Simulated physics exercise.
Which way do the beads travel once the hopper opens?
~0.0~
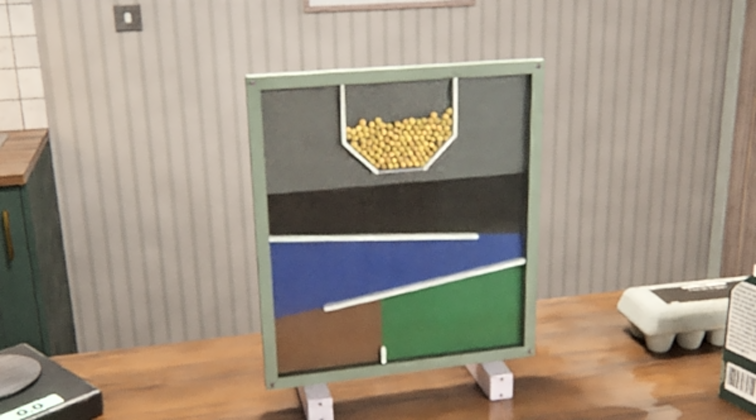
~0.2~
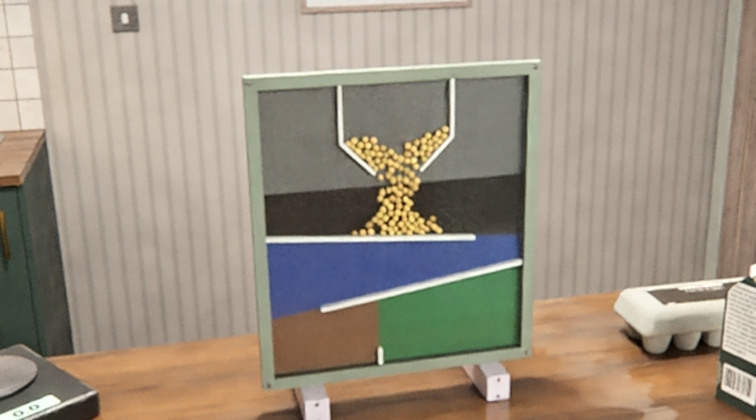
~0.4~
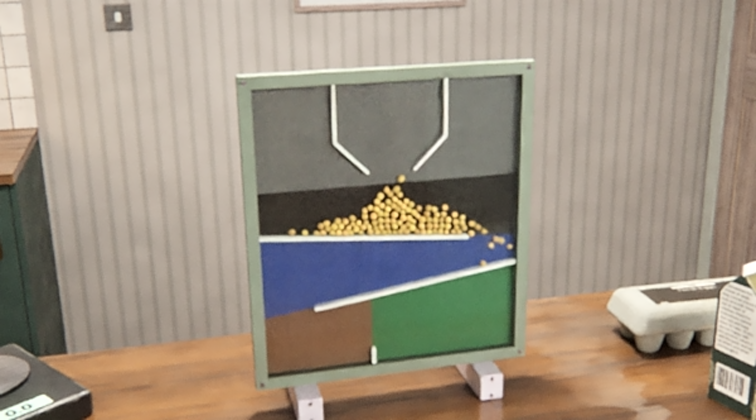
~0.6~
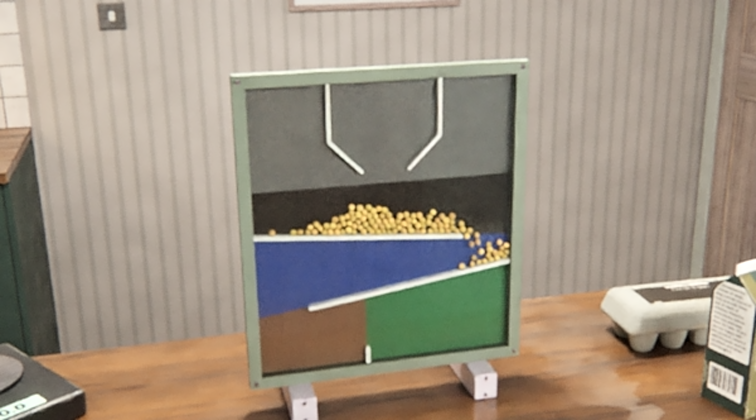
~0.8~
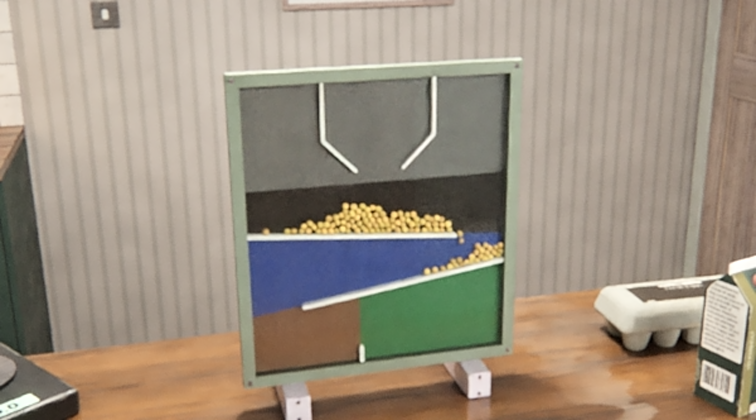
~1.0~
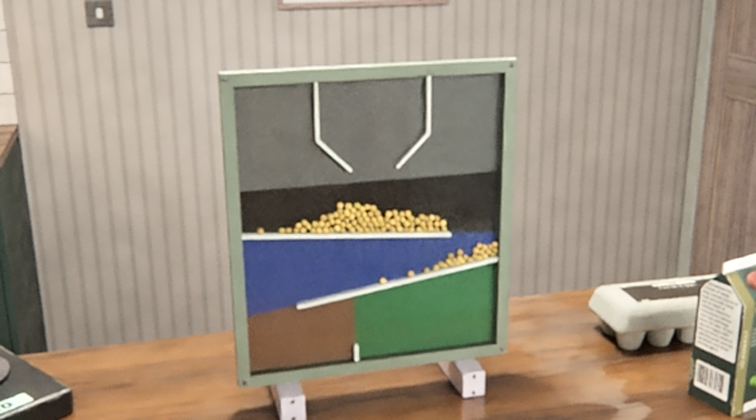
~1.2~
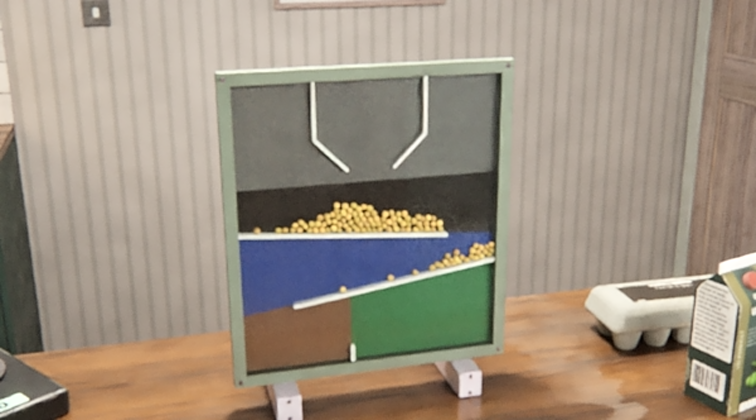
They move down, dropping out of the hopper onto the ledge beneath it, and some continue to the sloping ledge below.
